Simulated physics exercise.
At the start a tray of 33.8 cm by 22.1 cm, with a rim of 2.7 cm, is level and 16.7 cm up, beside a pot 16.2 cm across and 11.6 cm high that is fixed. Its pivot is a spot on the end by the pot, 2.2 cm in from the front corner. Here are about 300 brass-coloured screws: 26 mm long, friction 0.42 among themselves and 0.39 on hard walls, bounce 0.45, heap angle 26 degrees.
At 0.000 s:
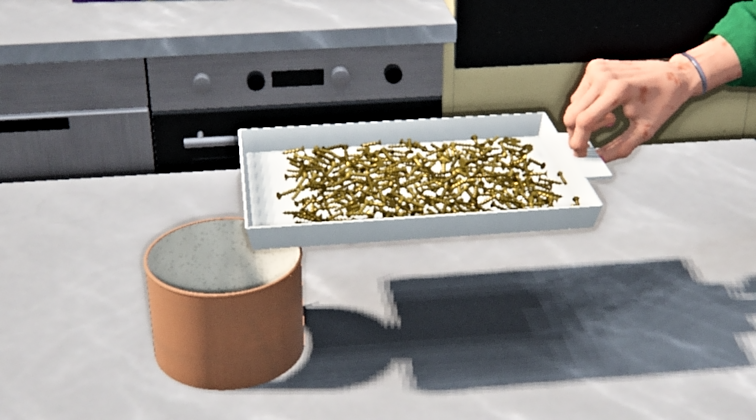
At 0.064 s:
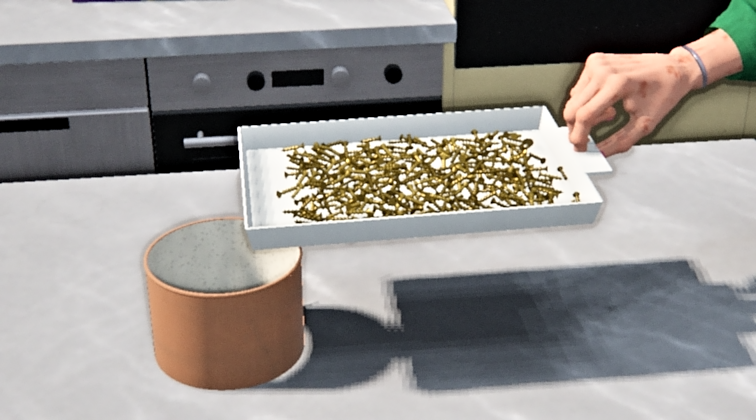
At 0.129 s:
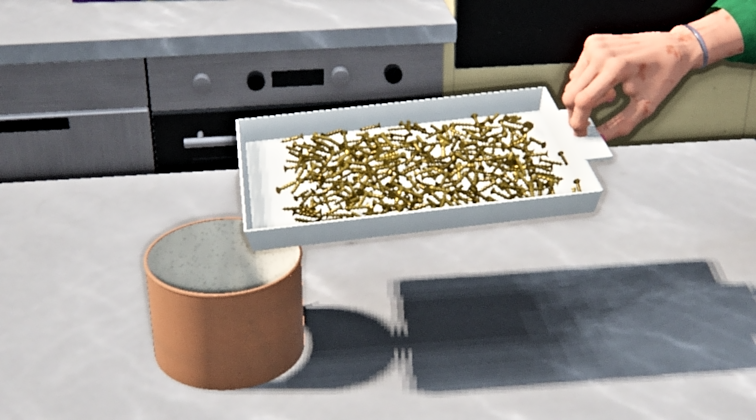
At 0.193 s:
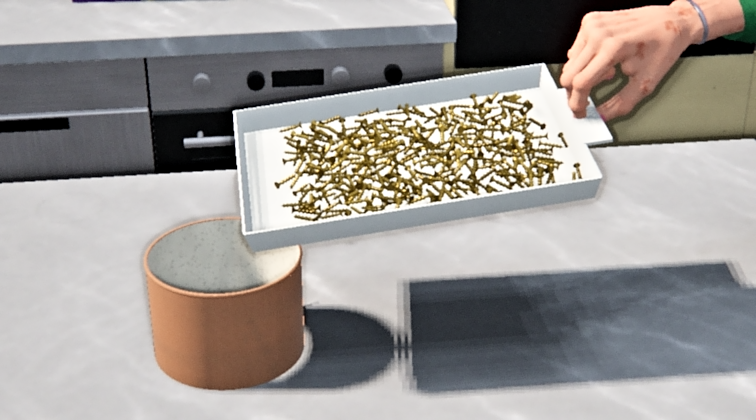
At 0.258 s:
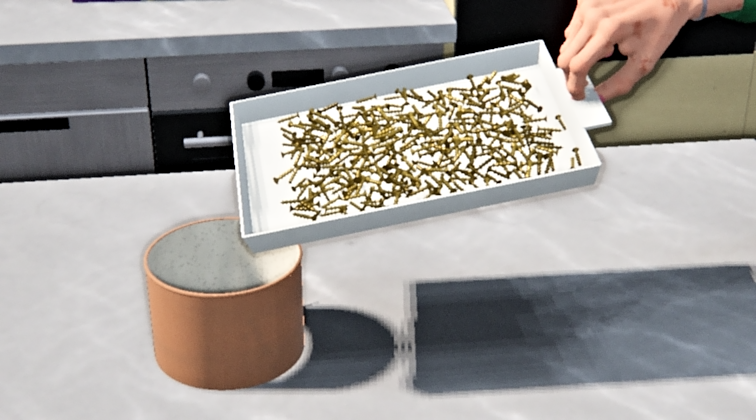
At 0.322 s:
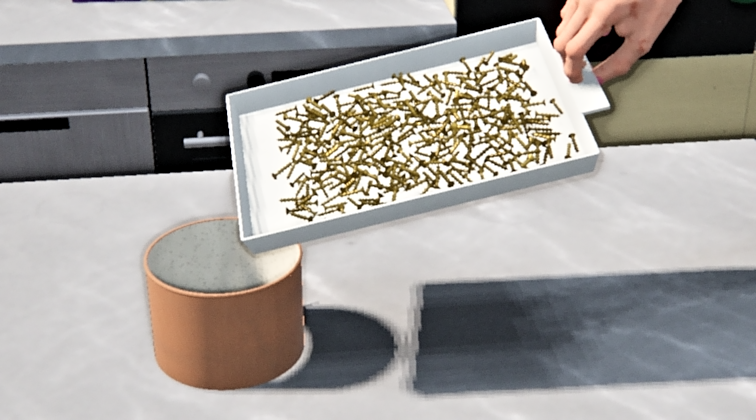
A white tray of brass-coloured screws sat level beside a clay-coloured pot on a counter, then a hand raised its right end, tilting it steadily down toward the left while the screws stayed spread across it.
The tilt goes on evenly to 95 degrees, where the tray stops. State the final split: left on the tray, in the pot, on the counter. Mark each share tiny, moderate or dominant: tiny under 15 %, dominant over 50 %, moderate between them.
Left on the tray: Tiny, pot: Tiny, counter: Dominant.
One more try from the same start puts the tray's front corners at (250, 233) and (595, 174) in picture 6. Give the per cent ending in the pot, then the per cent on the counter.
In the pot: 0 per cent; on the counter: 100 per cent.
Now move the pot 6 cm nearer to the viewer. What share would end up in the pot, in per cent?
In that setup it would come to near 60 per cent.
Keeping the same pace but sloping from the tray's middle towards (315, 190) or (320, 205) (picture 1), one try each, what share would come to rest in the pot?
The share comes to about 65 in a hundred, then about 60 in a hundred.
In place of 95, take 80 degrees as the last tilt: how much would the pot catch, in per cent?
Around 0 %, I reckon.
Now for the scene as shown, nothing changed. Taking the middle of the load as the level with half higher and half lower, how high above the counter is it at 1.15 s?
About 20 cm.
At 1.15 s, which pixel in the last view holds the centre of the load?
Approx. (259, 237).
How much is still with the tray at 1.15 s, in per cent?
Reading: Approx. 75%.
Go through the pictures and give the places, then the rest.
The first picture shows tray tilt 0 degrees, front corners at (252, 225) and (595, 203); middle of the pieces at (409, 184); pot at (223, 254).
The second picture shows tray tilt 1 degrees, front corners at (252, 225) and (595, 199); middle of the pieces at (409, 181).
The third picture shows tray tilt 5 degrees, front corners at (251, 227) and (595, 188), lowest corner left front; middle of the pieces at (409, 172).
The fourth picture shows tray tilt 10 degrees, front corners at (250, 229) and (594, 175), lowest corner left front; middle of the pieces at (408, 160).
The fifth picture shows tray tilt 14 degrees, front corners at (249, 232) and (593, 162), lowest corner left front; middle of the pieces at (406, 149).
The sixth picture shows tray tilt 19 degrees, front corners at (248, 234) and (591, 150), lowest corner left front; middle of the pieces at (404, 139); pot at (223, 254). The tray's pace is about 70 degrees a second.
After 0.82 s, tilt 55 degrees; the tray holds 100 %, the pot 0 %.
Then, at 1.15 s, tilt 79 degrees; the tray holds 75 %, the pot 0 %.
After 1.58 s, tilt 95 degrees; the tray holds 0 %, the pot 0 %.
By 2.4 s all is still; tray 0 %, pot 0 %, counter 100 %.
